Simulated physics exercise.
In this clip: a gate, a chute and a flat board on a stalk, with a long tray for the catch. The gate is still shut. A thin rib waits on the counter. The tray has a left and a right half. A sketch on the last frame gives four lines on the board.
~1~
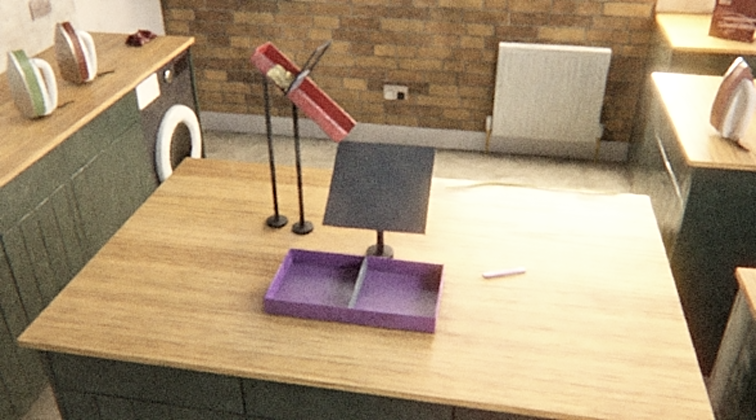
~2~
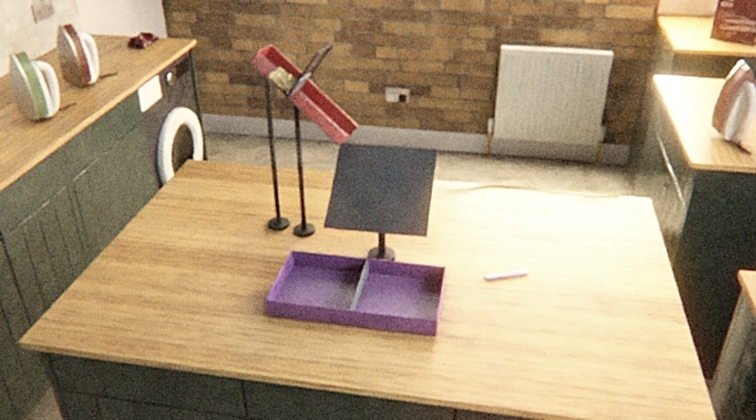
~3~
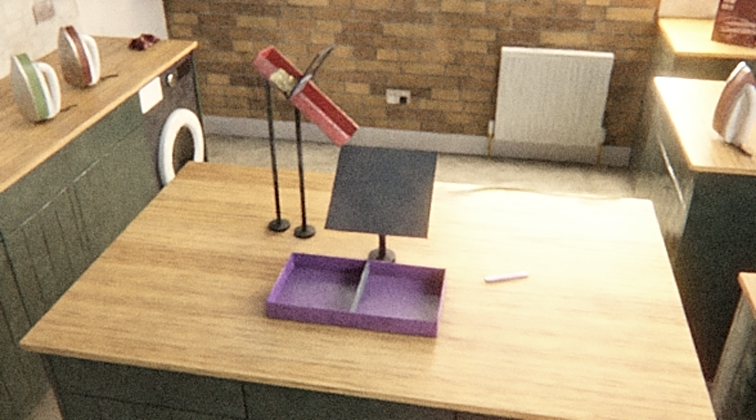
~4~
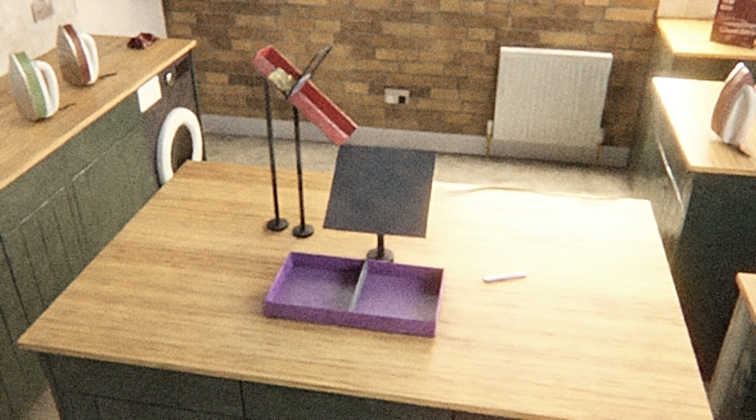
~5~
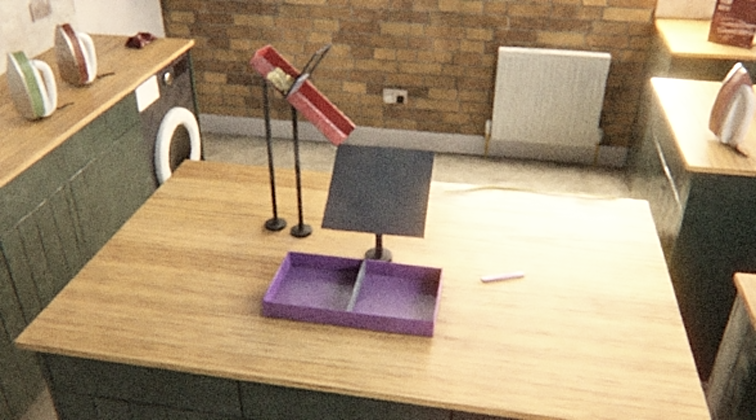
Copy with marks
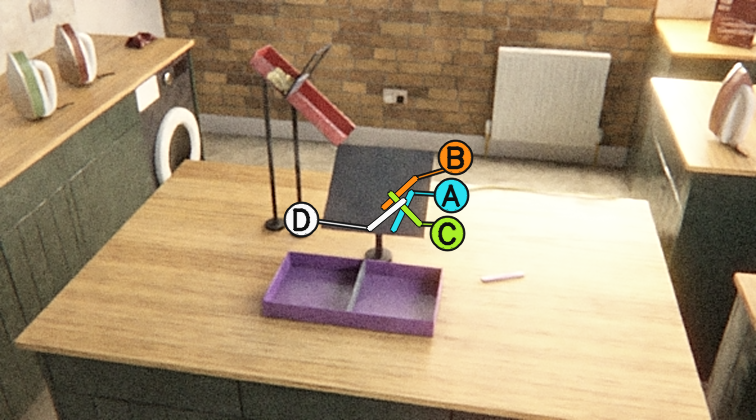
At the start, a raised red chute on two thin black stands slopes down toward a dark tilted board on a stalk, with a purple two-part tray in front and a thin pale rib lying to the right. The view shifts very slightly, while everything on the wooden counter stays still.
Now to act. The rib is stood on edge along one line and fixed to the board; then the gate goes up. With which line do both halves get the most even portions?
B is best.
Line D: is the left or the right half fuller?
More lands on the left.
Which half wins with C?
The right half.
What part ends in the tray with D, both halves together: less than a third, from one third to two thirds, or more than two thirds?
It is more than two thirds.
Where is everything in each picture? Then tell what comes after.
Load behind the gate (285, 77), soya beans; lip of the chute (343, 138), sloping fairly steeply, in the first picture.
Middle of the board (382, 188), tilted fairly steeply; middle of its low edge (375, 232); of its high edge (389, 146), in the second picture.
Front corners of the tray (266, 302) and (437, 322); front end of its middle wall (350, 312); gate still shut (304, 81), in the third picture.
Middle of the load (287, 81); lip (344, 142), in the fourth picture.
Middle of the load (285, 80); lip (342, 142), in the fifth picture.
On the marked copy, line A from (411, 192) to (393, 229); line B from (415, 178) to (384, 207); line C from (390, 193) to (419, 223); line D from (403, 200) to (369, 228).
With A, of what is caught, just a few in the left half, almost all in the right.
With B, of what is caught, roughly half in the left half, roughly half in the right.
With C, of what is caught, about a tenth in the left half, almost all in the right.
With D, of what is caught, the larger part in the left half, about a tenth in the right.
